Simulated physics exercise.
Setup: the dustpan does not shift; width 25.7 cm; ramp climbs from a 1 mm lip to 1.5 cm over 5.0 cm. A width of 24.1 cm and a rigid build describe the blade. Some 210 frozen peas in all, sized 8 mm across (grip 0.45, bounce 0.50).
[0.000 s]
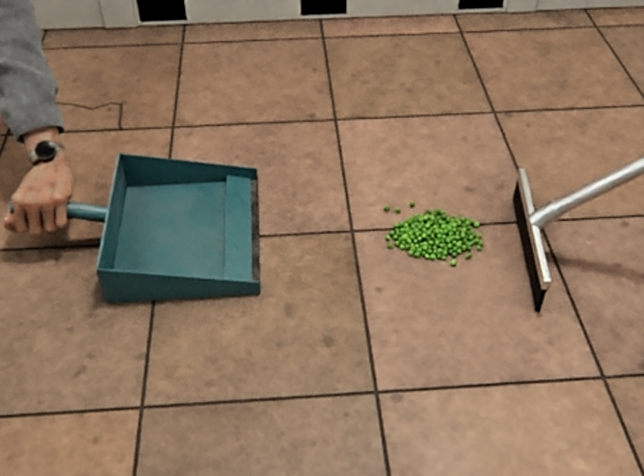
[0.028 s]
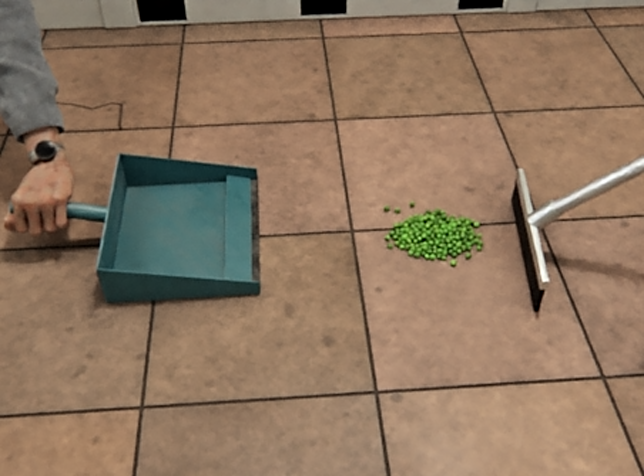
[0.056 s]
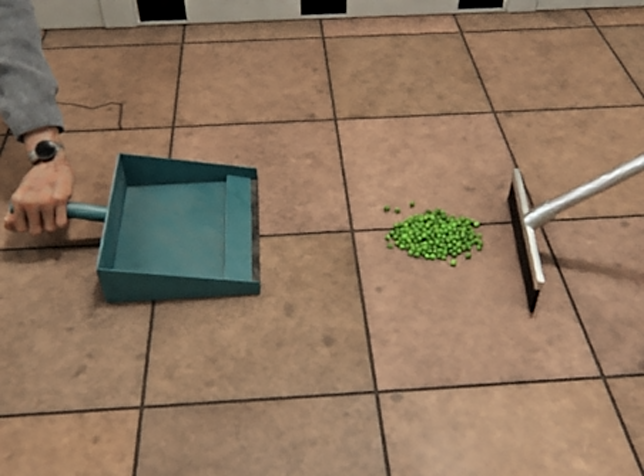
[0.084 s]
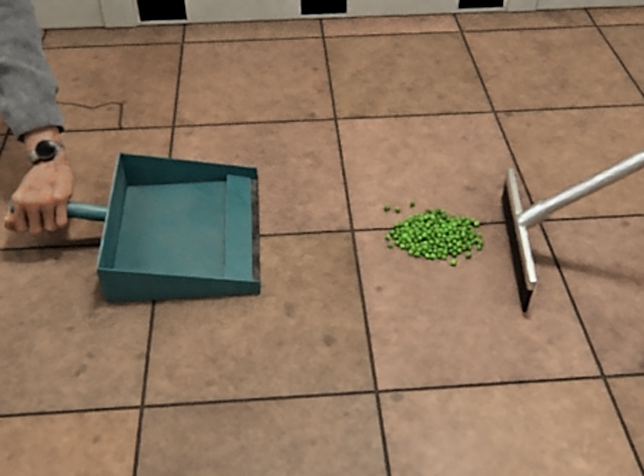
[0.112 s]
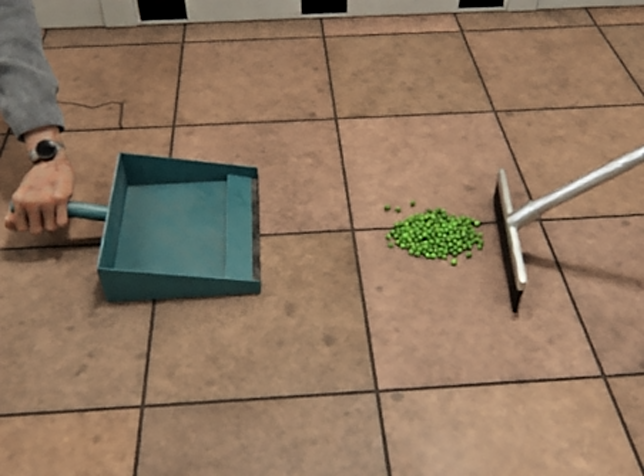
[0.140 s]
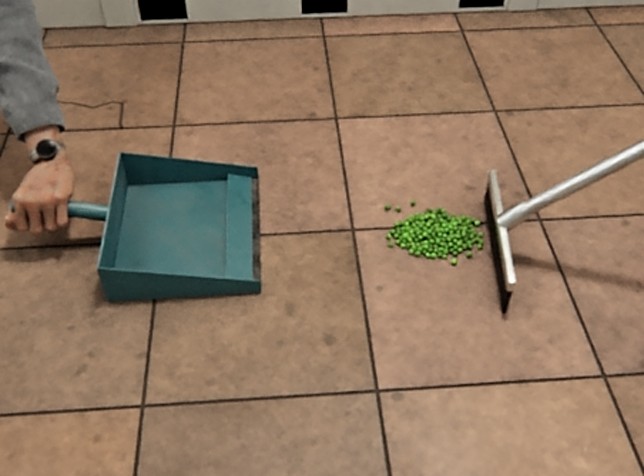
The video shows a hand at left holding a teal dustpan still on a tiled floor while a flat-bladed tool at right slides a short way left, nearing a small pile of green peas that stays in place.
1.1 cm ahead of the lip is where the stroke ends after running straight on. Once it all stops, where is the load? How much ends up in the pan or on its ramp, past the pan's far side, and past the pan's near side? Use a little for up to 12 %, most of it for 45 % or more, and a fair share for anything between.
In the pan or on its ramp - a fair share; past the pan's far side - a little; past the pan's near side - a little.
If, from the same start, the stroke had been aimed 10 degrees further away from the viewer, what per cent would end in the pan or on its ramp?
Around 30 %.
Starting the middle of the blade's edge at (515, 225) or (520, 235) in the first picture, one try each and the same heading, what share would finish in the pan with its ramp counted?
About 35 and 30 per cent.
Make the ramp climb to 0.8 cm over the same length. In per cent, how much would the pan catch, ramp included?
Around 30 per cent.
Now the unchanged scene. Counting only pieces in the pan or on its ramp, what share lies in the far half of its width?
30 per cent.
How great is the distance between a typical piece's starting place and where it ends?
Median: Approx. 28 cm.
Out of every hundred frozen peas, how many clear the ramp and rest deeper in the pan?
I'd put it near 0 per cent.
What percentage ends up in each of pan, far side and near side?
The pan holds 25 per cent at the end, the far side 5 per cent and the near side 5 per cent.
After 0.43 s, middle of the blade 20 cm from the lip; 0 % over the lip, far side 0 %, near side 0 %.
After 0.63 s, middle of the blade 9 cm from the lip; 0 % over the lip, far side 0 %, near side 5 %.
After 0.94 s, middle of the blade 3 cm from the lip; 25 % over the lip, far side 5 %, near side 5 %.
In the end, at 1.6 s, pan 25 %, far side 5 %, near side 5 %, in front of the lip or behind the blade 65 %.
